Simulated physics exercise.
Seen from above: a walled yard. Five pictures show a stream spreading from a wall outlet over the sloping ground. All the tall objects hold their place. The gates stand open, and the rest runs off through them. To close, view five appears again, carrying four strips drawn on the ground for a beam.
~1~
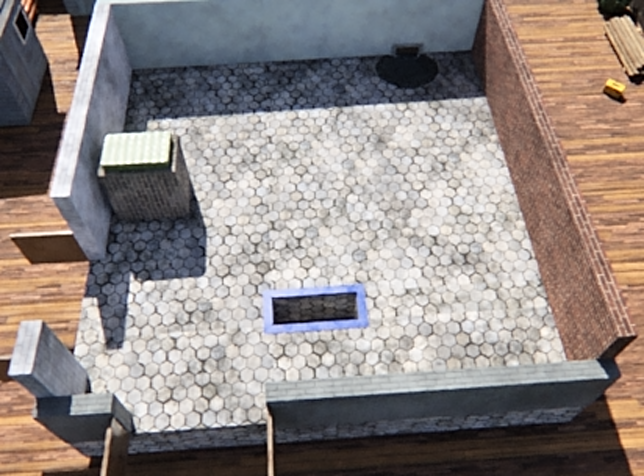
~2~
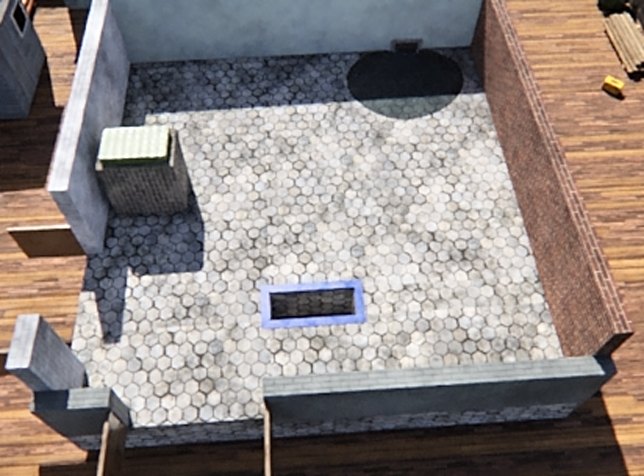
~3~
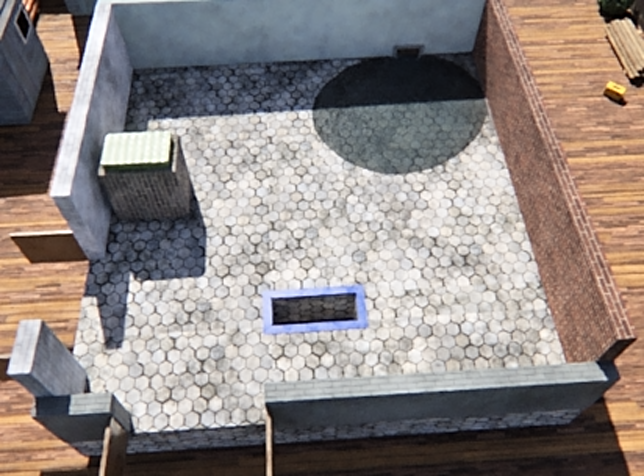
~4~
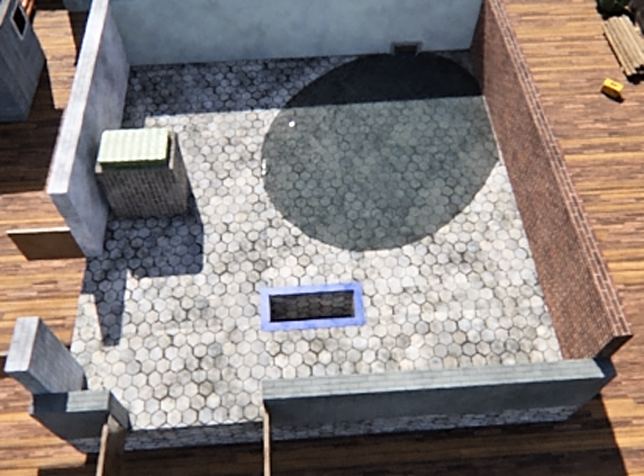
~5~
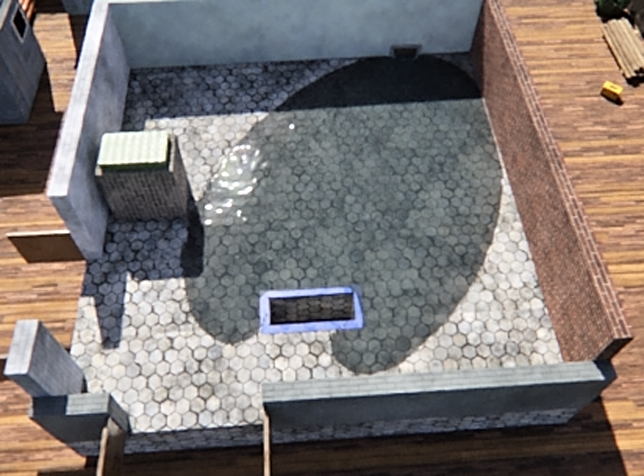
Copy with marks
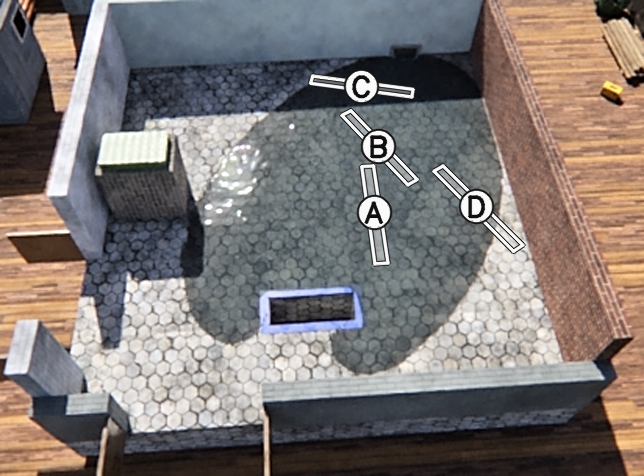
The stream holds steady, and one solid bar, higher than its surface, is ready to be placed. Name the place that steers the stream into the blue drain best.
Spot D does it best.
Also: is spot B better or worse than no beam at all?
Worse.
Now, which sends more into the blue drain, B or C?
Spot C.
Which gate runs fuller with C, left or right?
The right one.
In white, A from (381, 263) to (367, 166); B from (346, 113) to (412, 182); C from (311, 79) to (412, 93); D from (438, 168) to (518, 248).
If A is chosen, about 16 % of the stream goes into the blue drain, about 84 % out by the gates.
If B is chosen, about 12 % of the stream goes into the blue drain, about 87 % out by the gates.
If C is chosen, about 23 % of the stream goes into the blue drain, about 77 % out by the gates.
If D is chosen, about 40 % of the stream goes into the blue drain, about 59 % out by the gates.
